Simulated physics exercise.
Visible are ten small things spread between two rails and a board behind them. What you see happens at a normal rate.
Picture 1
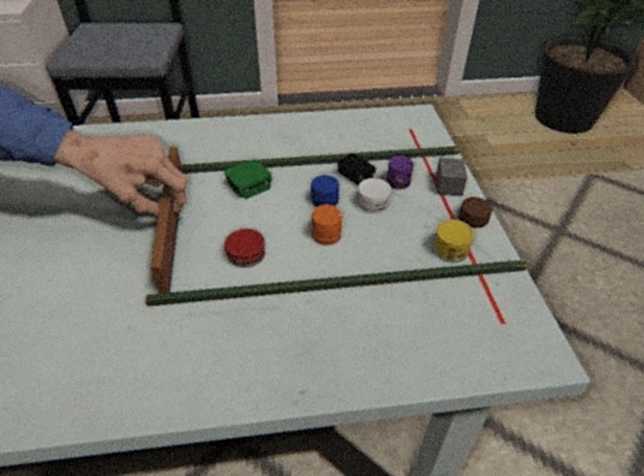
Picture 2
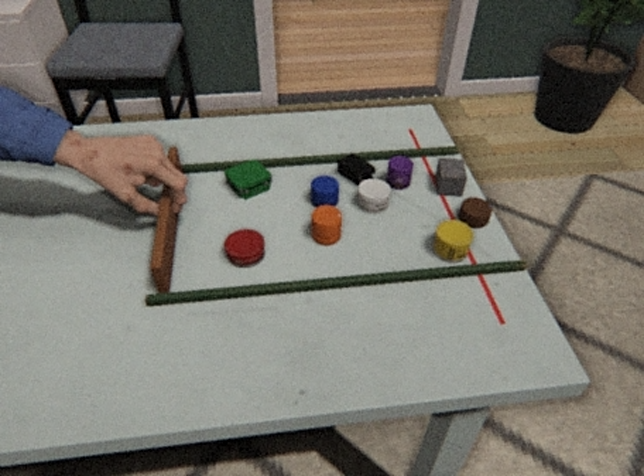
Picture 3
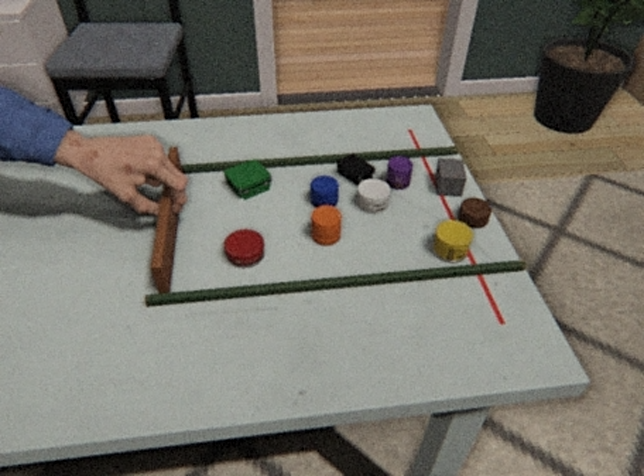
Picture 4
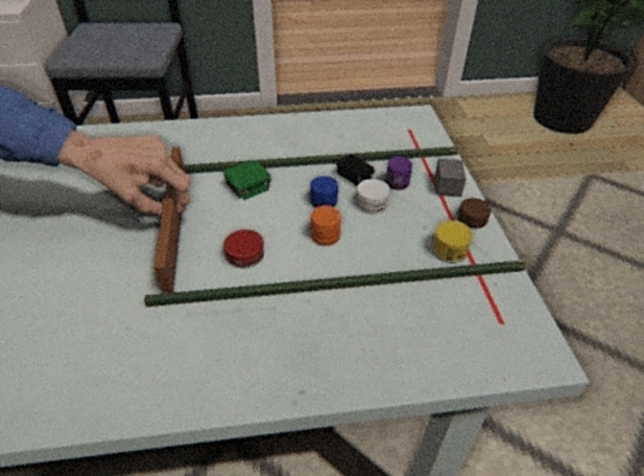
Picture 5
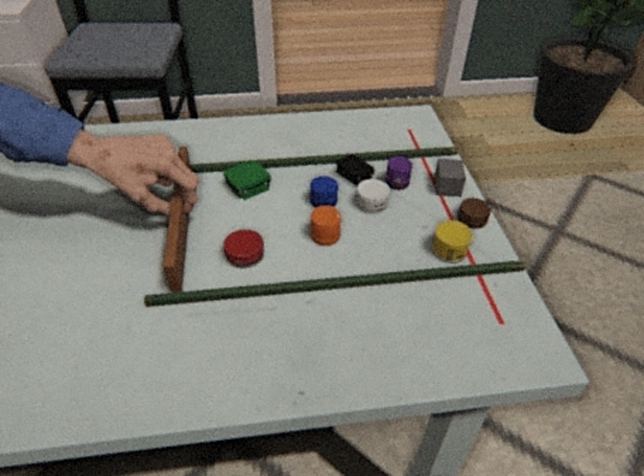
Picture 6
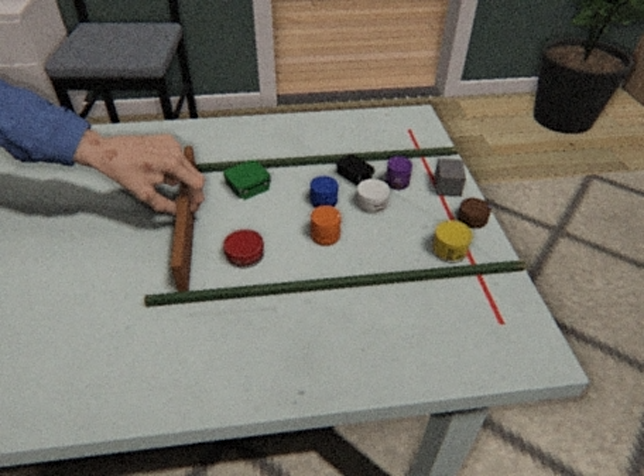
A hand in a blue sleeve rests on a brown board at the left of a pale table, then slides it a short way right, without reaching the red tin or green object. Between two dark green rails sit blue, orange, white, black and purple pieces, with a grey block, brown lid and yellow tin near a red line at right. The steady view looks down into a room with a chair, wooden door and potted plant, and the small objects stay still.
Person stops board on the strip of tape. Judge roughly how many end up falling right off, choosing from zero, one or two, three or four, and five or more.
It is three or four.
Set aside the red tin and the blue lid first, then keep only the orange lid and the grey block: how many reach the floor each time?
Result: 3, then 3.
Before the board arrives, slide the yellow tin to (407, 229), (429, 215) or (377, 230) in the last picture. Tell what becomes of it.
Spot by spot, it stays put, then stays put, then stays put.
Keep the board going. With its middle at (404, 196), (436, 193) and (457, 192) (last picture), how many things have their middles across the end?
Taking the places in turn, the counts are 0, 1 and 5.
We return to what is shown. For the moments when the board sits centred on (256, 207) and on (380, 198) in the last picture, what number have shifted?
By then 2, and later 7.
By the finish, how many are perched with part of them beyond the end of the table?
3.
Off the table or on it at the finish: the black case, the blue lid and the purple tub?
Going one by one, the black case comes off, then the blue lid keeps its place, and finally the purple tub comes off.
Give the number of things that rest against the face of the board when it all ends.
At rest, 4 are in contact.
A little later, none off yet; brown lid at rest near (474, 213); grey block at rest near (450, 177); yellow tin at rest near (451, 242).
Next, none off yet; brown lid at rest near (474, 213); grey block shifted about its own width near (474, 178); yellow tin shifted about its own width near (477, 245).
When it is over, the number that fall off is three or four; down, black case, purple tub and grey block.
